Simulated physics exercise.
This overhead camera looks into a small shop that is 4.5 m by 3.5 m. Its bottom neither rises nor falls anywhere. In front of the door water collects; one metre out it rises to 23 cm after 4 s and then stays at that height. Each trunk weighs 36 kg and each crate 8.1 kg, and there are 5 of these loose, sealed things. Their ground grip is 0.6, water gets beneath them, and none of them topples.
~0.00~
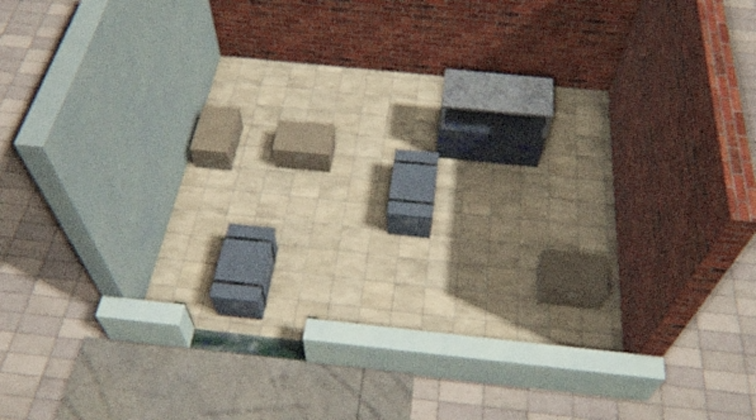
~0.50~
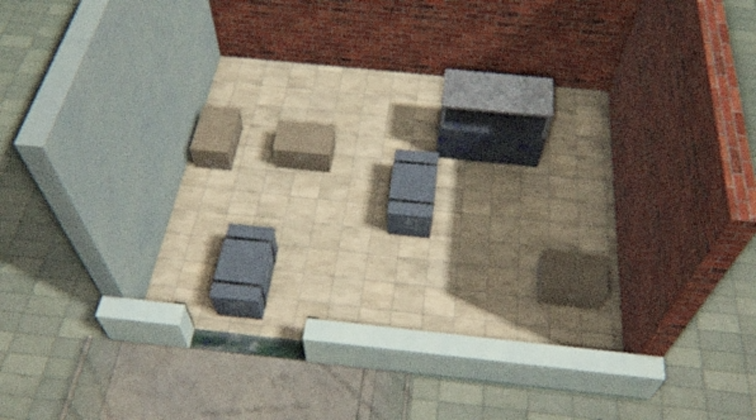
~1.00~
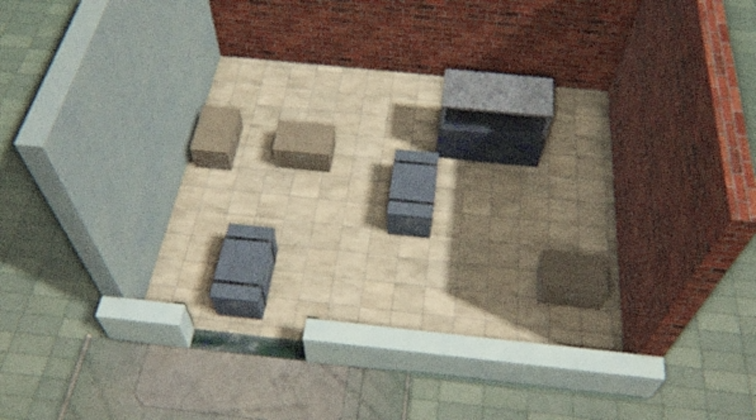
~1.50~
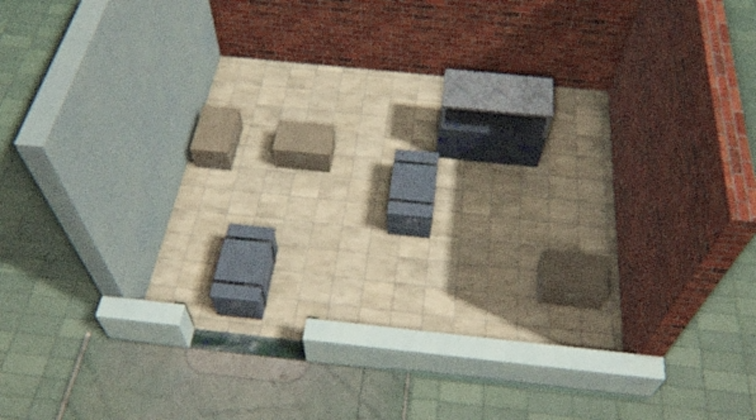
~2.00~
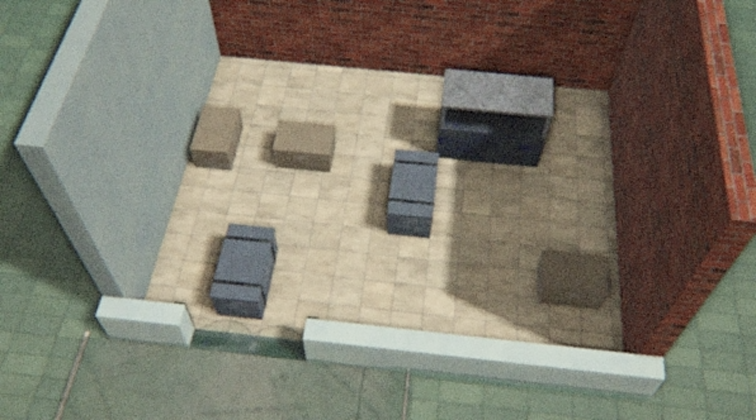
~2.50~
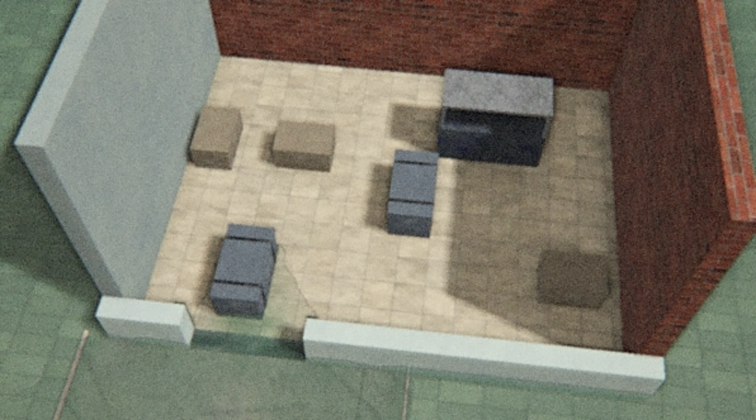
A small roofless shop with brick walls at the back and right and a pale wall at the left is seen from a fixed overhead camera. Brown blocks sit at left and lower right, dark blue-grey ones near the doorway and centre, and a grey-topped counter at the back. The paving outside turns from pinkish to green, then a faint film of water edges through the doorway while every object stays still.
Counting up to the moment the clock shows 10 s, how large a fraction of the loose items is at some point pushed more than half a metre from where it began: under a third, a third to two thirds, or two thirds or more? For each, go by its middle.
I bet the count comes out medium.
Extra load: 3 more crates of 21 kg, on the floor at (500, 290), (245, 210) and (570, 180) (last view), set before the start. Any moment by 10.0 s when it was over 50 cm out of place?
In the same order as the question: Not as far, not as far, not as far.
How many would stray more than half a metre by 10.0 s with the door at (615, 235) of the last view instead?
That would give 3.
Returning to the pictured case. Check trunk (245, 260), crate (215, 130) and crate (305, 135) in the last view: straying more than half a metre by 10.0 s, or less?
So that's beyond it for the first, beyond it for the second and beyond it for the last.
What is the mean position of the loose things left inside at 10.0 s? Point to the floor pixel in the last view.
Close to (384, 178).
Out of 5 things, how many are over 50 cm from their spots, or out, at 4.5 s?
0.
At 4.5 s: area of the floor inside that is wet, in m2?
Around 6.0 m2 of it.
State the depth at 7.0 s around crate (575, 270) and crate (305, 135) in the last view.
I'd estimate 2 cm for the first and 9 cm for the second.
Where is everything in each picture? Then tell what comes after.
In the first picture, a trunk at (414, 182), on the bottom; a crate at (304, 137), on the bottom; water covers 0.0 m2; 0 of 5 have shifted.
In the second picture, a trunk at (414, 182) rests on the ground; a crate at (304, 137), on the bottom; water covers 0.0 m2; 0 of 5 have shifted.
In the third picture, a trunk at (414, 182) rests on the ground; a crate at (304, 137), on the bottom; water covers 0.0 m2; 0 of 5 have shifted.
In the fourth picture, a trunk at (414, 182), on the bottom; a crate at (304, 137), on the bottom; 0.0 m2 under water; 0 of 5 have shifted.
In the fifth picture, a trunk at (414, 182) rests on the ground; a crate at (304, 137) rests on the ground; water covers 0.0 m2; 0 of 5 have shifted.
In the sixth picture, a trunk at (414, 182) rests on the ground; a crate at (304, 137) rests on the ground; 0.4 m2 under water; 0 of 5 have shifted.
After 3.5 s 0 of 5 are over 50 cm from their spots; 0 afloat.
After 4.5 s 0 of 5 are over 50 cm from their spots; 0 afloat.
After 7.0 s 2 of 5 are over 50 cm from their spots; 2 afloat.
After 10.0 s 3 of 5 are over 50 cm from their spots, and 3 have been at some point; 3 afloat.
